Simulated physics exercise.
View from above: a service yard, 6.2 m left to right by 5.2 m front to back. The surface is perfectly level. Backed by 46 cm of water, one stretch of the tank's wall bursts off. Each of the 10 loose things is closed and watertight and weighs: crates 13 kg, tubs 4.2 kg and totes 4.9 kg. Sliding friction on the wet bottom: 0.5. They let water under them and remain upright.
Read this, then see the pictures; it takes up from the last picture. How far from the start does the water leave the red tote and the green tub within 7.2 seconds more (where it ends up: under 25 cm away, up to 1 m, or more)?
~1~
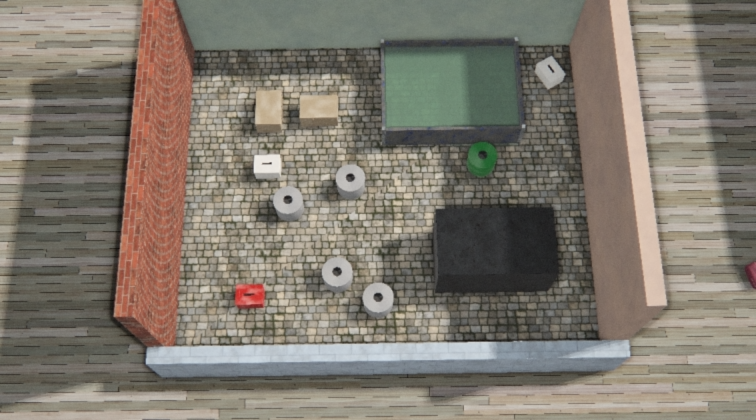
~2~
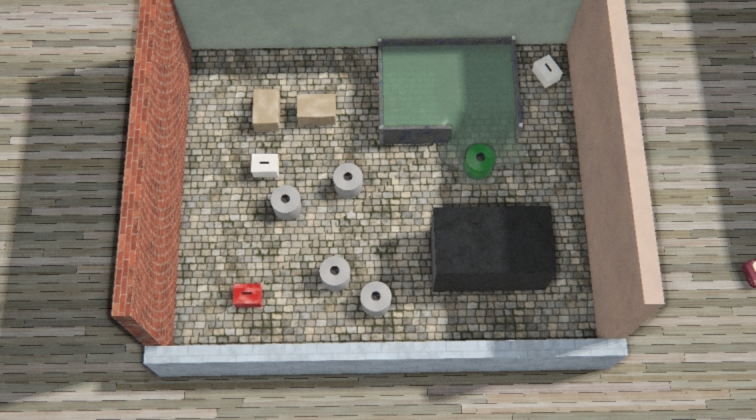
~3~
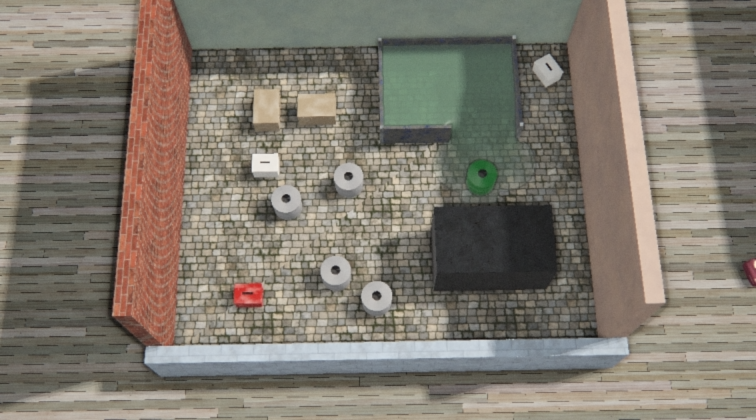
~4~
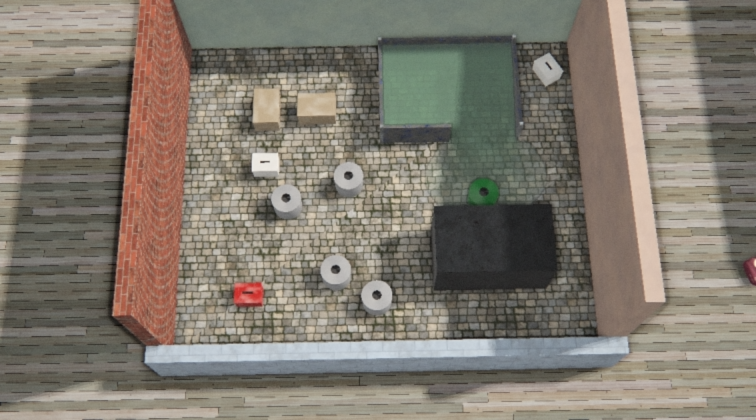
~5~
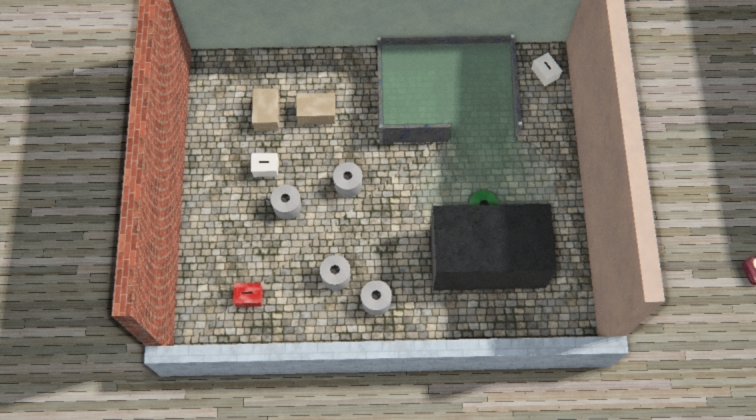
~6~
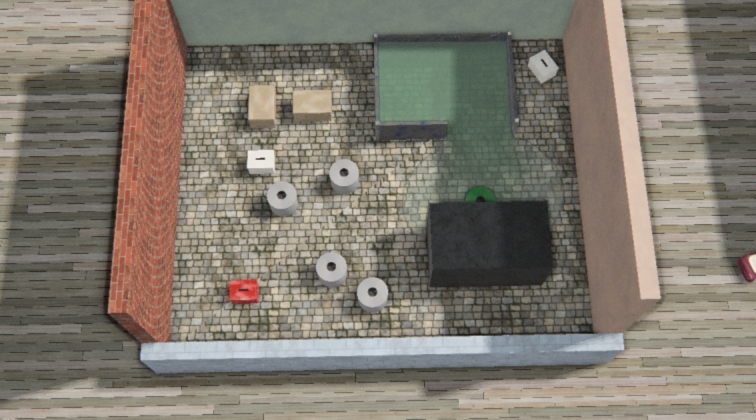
Outcome: The red tote will move a bit; the green tub will go a long way.
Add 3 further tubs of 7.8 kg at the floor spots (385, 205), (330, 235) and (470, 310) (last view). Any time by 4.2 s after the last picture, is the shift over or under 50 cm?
Order as asked - farther, farther, farther.
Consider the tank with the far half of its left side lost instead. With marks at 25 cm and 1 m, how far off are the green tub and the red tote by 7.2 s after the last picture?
In that situation the green tub stays about where it was, while the red tote drifts a long way.
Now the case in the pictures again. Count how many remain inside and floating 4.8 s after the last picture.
I'd say 6 of them.
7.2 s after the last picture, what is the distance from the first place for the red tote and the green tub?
My guess is some 50 and 400 cm, respectively.
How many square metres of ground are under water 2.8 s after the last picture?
Wet area: Approx. 23 m2.
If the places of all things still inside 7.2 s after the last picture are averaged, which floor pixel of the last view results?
They're centred close to (266, 166).
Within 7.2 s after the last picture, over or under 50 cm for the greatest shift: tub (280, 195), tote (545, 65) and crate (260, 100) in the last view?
Beyond, beyond, within.
Then, 0.9 s after the last picture the red tote is near (243, 290), 0.0 m from its start, aground; the green tub is near (466, 192), 0.8 m from its start, afloat; 1 afloat.
Then, 2.8 s after the last picture the red tote is near (243, 290), 0.0 m from its start, aground; the green tub is near (330, 133), 2.3 m from its start, aground; 1 afloat.
Then, 4.8 s after the last picture the red tote is near (237, 292), 0.1 m from its start, aground; the green tub is near (260, 137), 3.4 m from its start, afloat; 6 afloat.
Then, 7.2 s after the last picture the red tote is near (220, 263), 0.5 m from its start, afloat; the green tub is near (211, 127), 4.1 m from its start, afloat; 8 afloat.
